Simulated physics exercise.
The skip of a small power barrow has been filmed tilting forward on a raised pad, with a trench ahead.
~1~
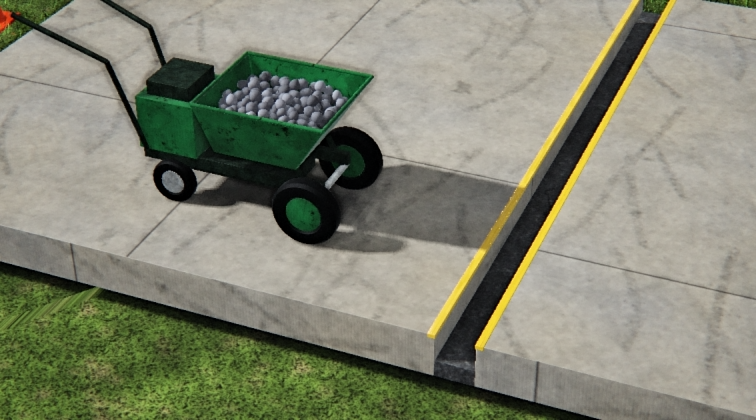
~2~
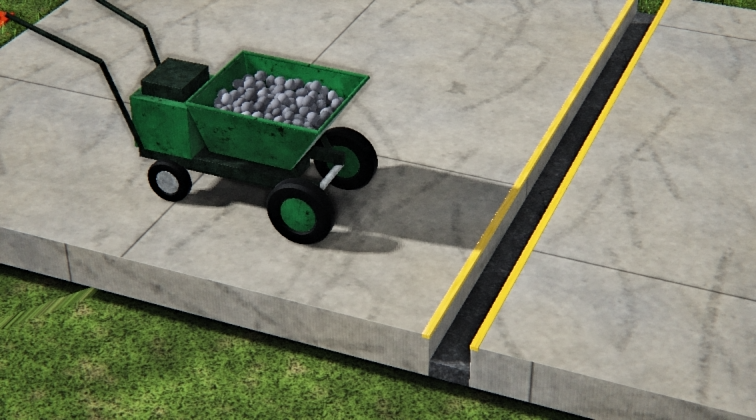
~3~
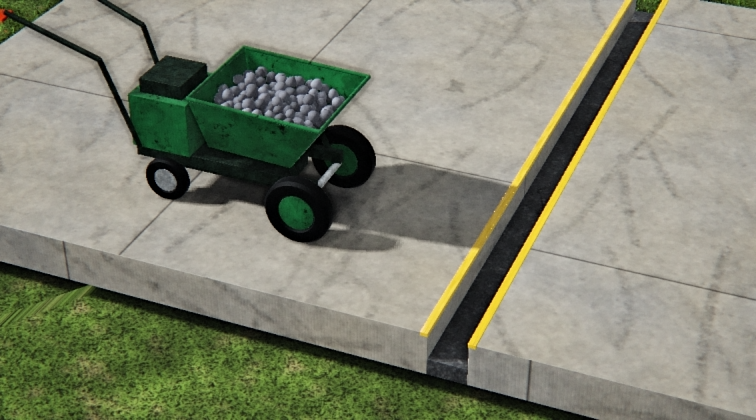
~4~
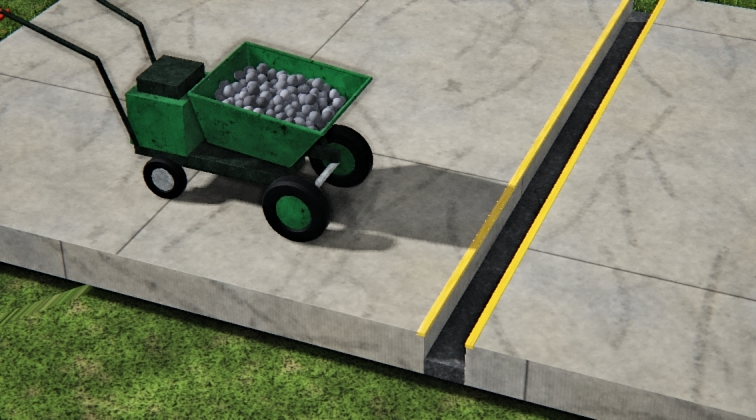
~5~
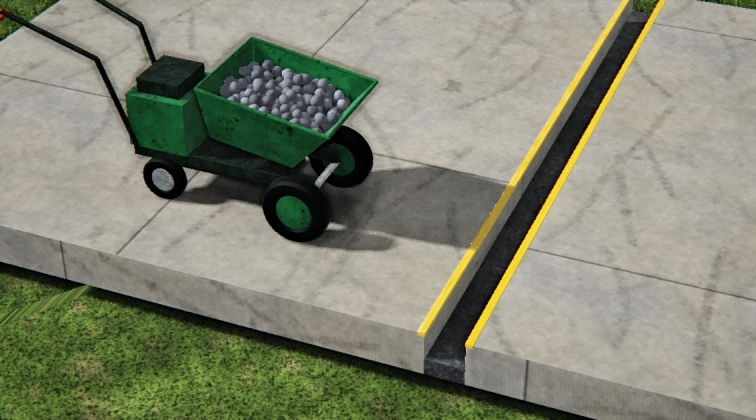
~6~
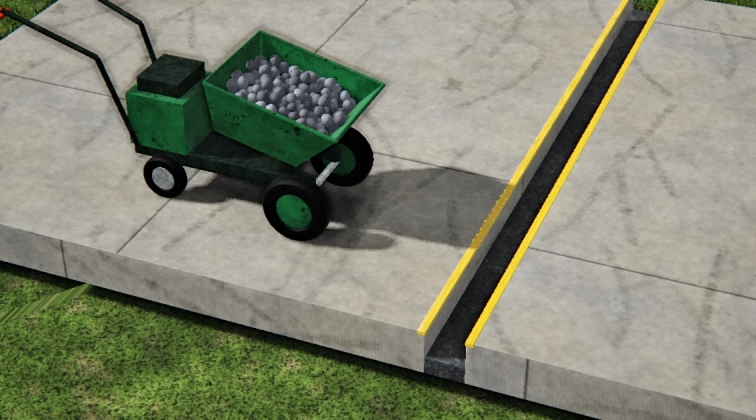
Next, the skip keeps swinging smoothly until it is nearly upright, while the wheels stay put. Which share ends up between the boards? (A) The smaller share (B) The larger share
Answer: A.
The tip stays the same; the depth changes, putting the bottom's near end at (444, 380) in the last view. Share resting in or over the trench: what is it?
Close to 30 per cent, I reckon.
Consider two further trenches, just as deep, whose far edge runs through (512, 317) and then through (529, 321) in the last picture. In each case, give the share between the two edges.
Lab note: Try one 30 per cent, try two 30 per cent.
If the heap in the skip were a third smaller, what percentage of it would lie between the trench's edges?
Estimate: Close to 20 %.
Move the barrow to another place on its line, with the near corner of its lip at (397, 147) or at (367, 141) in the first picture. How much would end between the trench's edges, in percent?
It works out to 60 per cent in the first case and 60 per cent in the second.
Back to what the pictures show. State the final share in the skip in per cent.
15 %, about.
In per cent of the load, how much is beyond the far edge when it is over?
0 %.
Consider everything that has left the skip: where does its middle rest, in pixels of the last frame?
I'd say the middle ends up at about (451, 236).
Soon after the last picture, skip tipped steeply; all in the skip.
A little later, skip tipped right over; most in the skip; a small part short of the trench; a stray few falling.
Later still, skip tipped right over; about a quarter in the skip; about half short of the trench; about a quarter in or heaped over the trench; a stray few beyond it.
By the end, skip tipped right over; a small part in the skip; about two thirds short of the trench; about a quarter in or heaped over the trench; a stray few beyond it.
